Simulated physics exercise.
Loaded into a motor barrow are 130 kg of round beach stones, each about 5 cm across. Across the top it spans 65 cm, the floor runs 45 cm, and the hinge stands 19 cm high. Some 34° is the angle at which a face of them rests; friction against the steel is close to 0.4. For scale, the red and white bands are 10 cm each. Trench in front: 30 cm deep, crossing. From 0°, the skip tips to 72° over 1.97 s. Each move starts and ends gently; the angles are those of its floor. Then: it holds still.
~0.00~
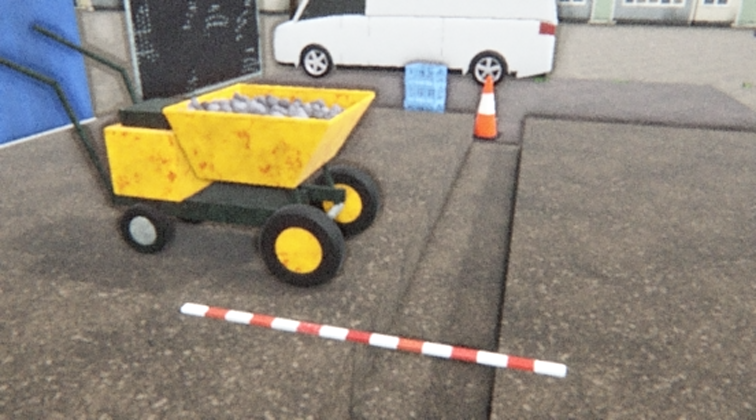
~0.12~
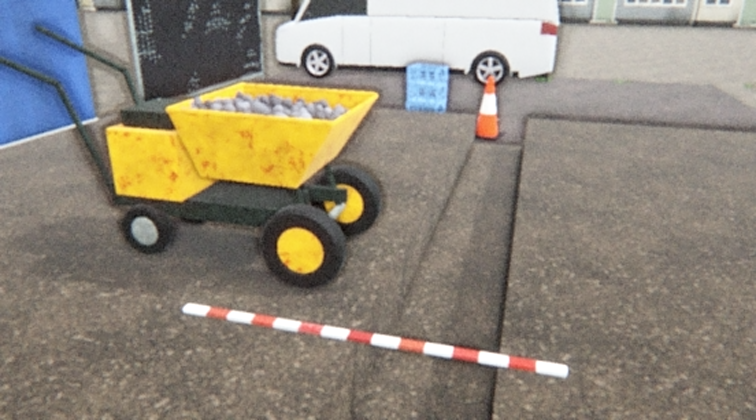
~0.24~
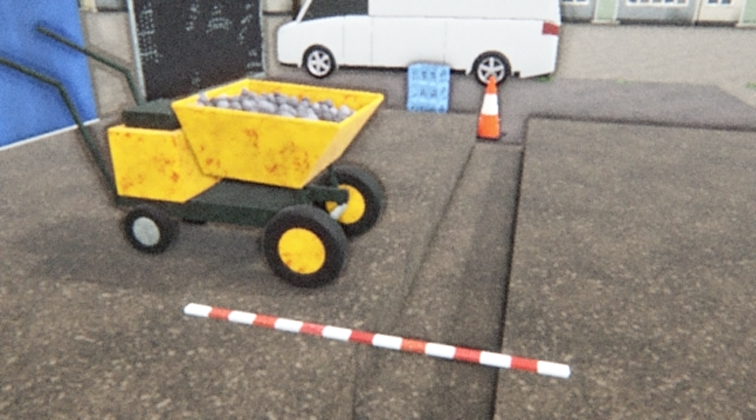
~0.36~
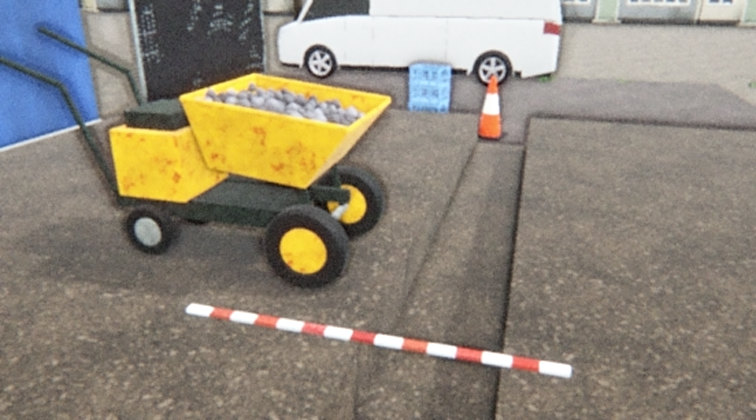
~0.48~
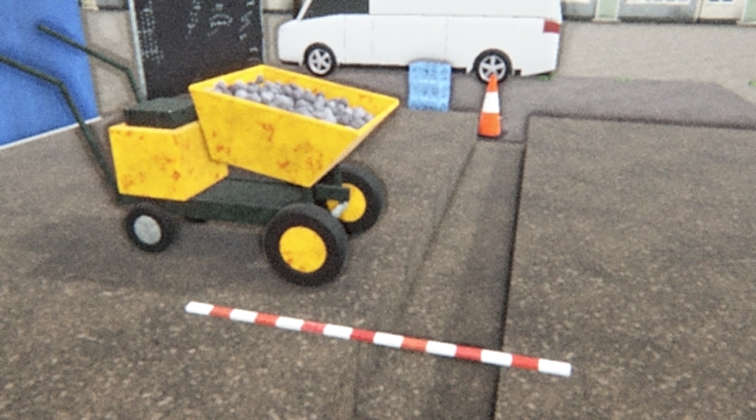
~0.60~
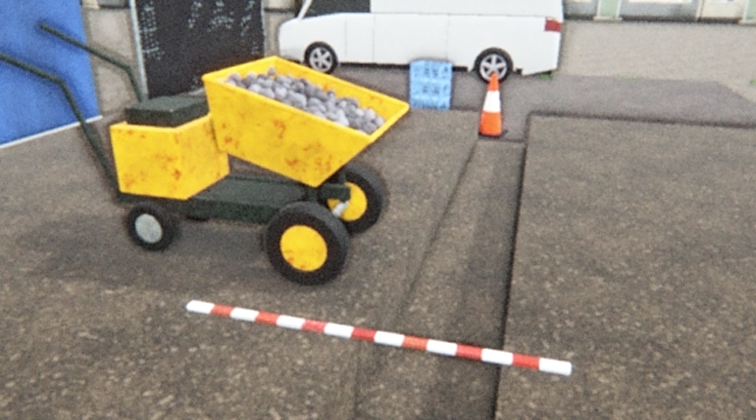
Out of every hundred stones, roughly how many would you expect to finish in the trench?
Close to 91 in every hundred.
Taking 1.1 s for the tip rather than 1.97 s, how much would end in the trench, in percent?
It'd be some 80 per cent.
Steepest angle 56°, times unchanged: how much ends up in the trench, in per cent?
Roughly 50%.
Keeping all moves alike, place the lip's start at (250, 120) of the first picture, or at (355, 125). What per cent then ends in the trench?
Near 100 per cent from the first place, 65 from the second.
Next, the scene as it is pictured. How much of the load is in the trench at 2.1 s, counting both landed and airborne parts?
50 per cent, give or take.
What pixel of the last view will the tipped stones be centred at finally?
Around (474, 319).
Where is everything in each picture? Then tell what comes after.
In the first frame, lip at (329, 124), floor tilted 0°, highest stones at (262, 103).
In the second frame, the skip is at 1°, its lip at (332, 124); the top of the load is at (262, 101); the stones move at 0.1 m/s on average.
In the third frame, the skip is at 3°, its lip at (339, 127); the top of the load is at (267, 99); the stones move at 0.2 m/s on average.
In the fourth frame, the skip is at 6°, its lip at (348, 130); the top of the load is at (271, 95); the stones move at 0.3 m/s on average.
In the fifth frame, the skip is at 11°, its lip at (358, 134); the top of the load is at (270, 88); the stones move at 0.4 m/s on average.
In the sixth frame, the skip is at 16°, its lip at (371, 140); the top of the load is at (274, 81); the stones move at 0.4 m/s on average.
After 1.5 s the floor is at 61°; 97 % in the skip, 3 % in the trench; the foremost stones are at (473, 247).
After 2.1 s the floor is at 72°; 43 % in the skip, 50 % in the trench, 7 % past the trench; the foremost stones are at (599, 297).
After 2.4 s the floor is at 72°; 21 % in the skip, 70 % in the trench, 9 % past the trench; the foremost stones are at (649, 302).
After 4.4 s the floor is at 72°; 0 % in the skip, 91 % in the trench, 9 % past the trench; the foremost stones are at (659, 302).
